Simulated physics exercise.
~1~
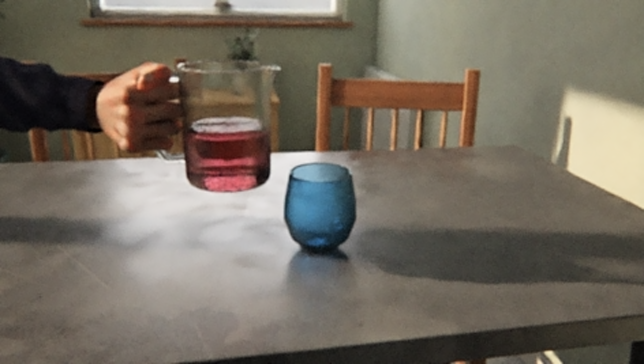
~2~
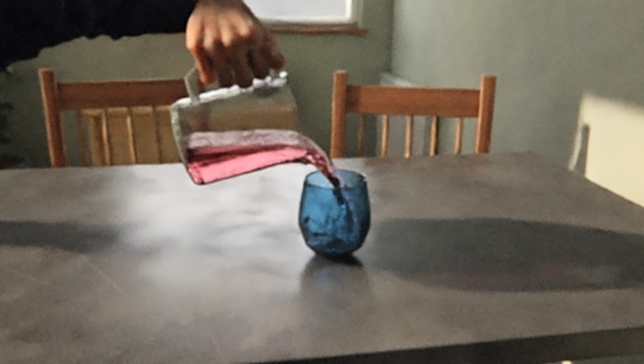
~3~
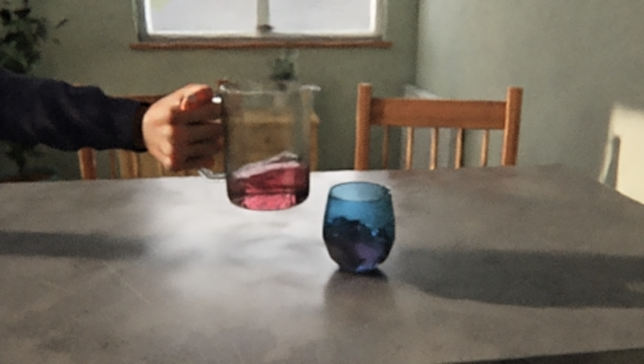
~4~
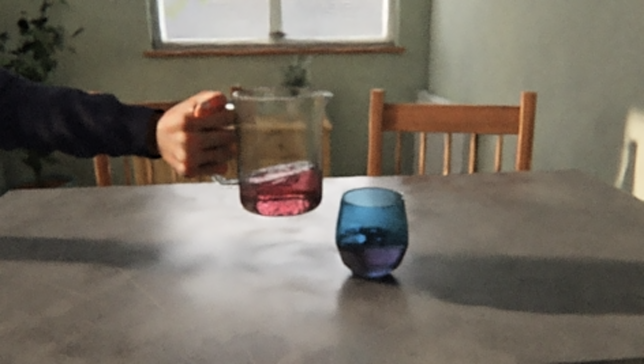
In the video, a hand holds a clear pitcher of pinkish-red liquid above a gray table, tips it to the right, and pours into an empty blue round-bellied glass. The hand then rights the pitcher, leaving the glass partly filled and some liquid still in the pitcher.
